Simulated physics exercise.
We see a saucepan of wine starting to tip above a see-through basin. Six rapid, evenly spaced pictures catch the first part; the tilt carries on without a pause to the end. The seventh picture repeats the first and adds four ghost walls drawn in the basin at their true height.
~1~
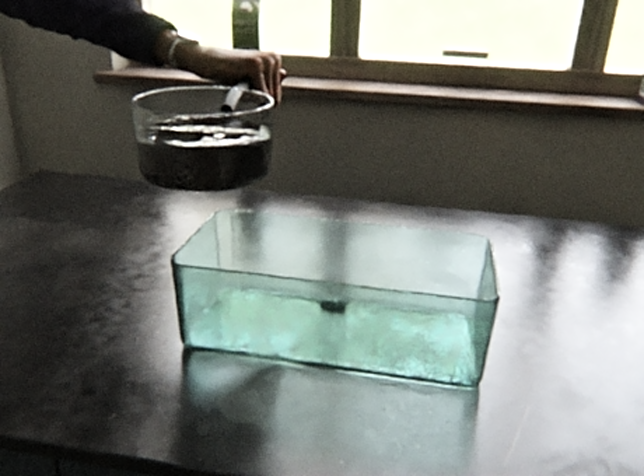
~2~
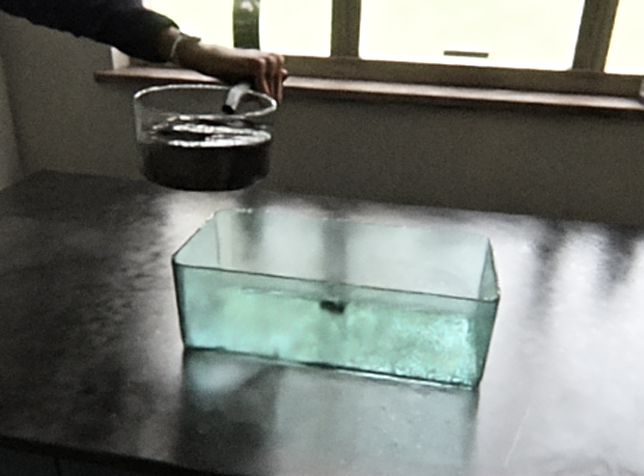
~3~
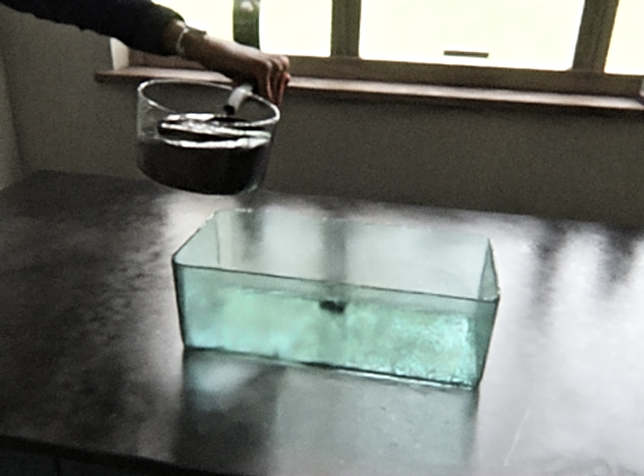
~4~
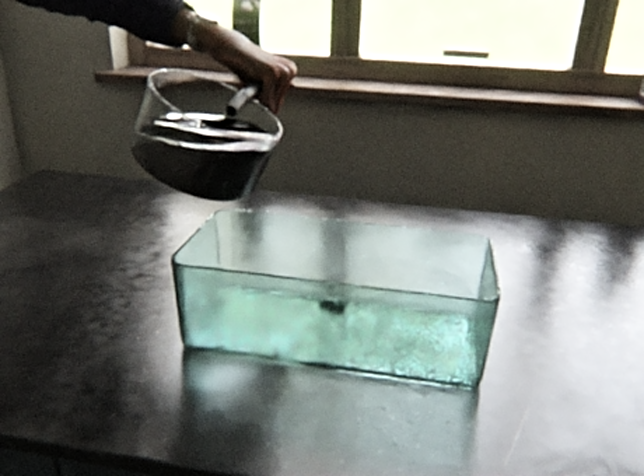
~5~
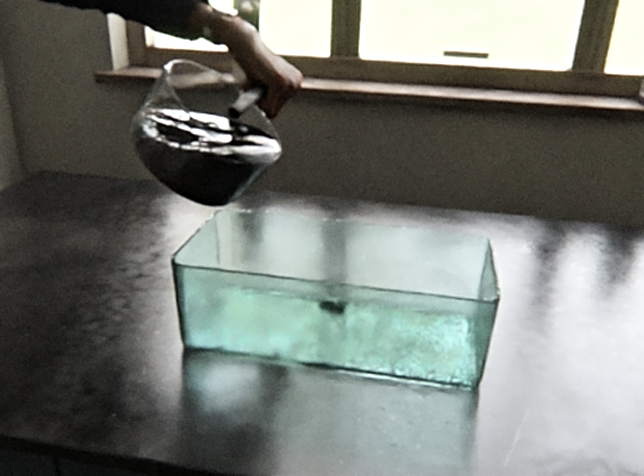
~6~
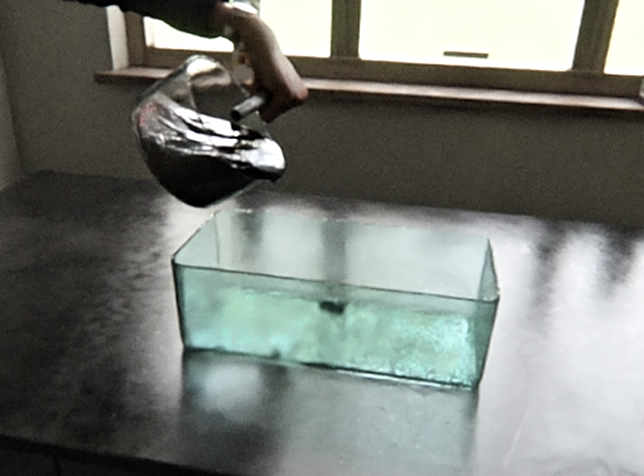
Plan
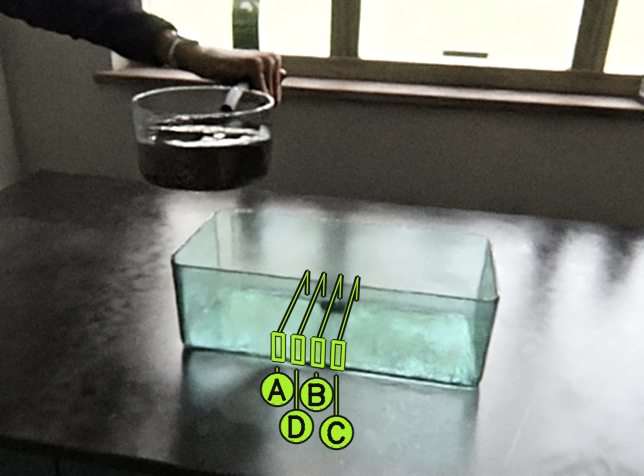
On a dark tabletop by a window, a hand steadily tilting a clear pan of dark liquid above a greenish see-through basin.
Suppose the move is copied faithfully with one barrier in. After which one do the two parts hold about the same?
Choose A.
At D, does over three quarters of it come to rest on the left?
No.
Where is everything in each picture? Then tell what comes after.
In the first frame, upright, lip at (268, 104); basin from (182, 343) to (482, 384); nothing has left yet.
In the second frame, tipped about 3°, lip at (270, 107); nothing has left yet.
In the third frame, tipped about 11°, lip at (274, 118); nothing has left yet.
In the fourth frame, tipped about 24°, lip at (277, 135); nothing has left yet.
In the fifth frame, tipped about 40°, lip at (276, 155); nothing has left yet.
In the sixth frame, tipped about 58°, lip at (269, 176); wine is over the lip, down to (278, 177).
On the marked copy, A at (277, 367); B at (316, 373); C at (336, 376); D at (296, 370).
For place A, about 46 % ends left of the wall and 50 % right of it; 3 % is lost outside.
For place B, about 73 % ends left of the wall and 20 % right of it; 7 % is lost outside.
For place C, about 67 % ends left of the wall and 20 % right of it; 13 % is lost outside.
For place D, about 65 % ends left of the wall and 28 % right of it; 7 % is lost outside.
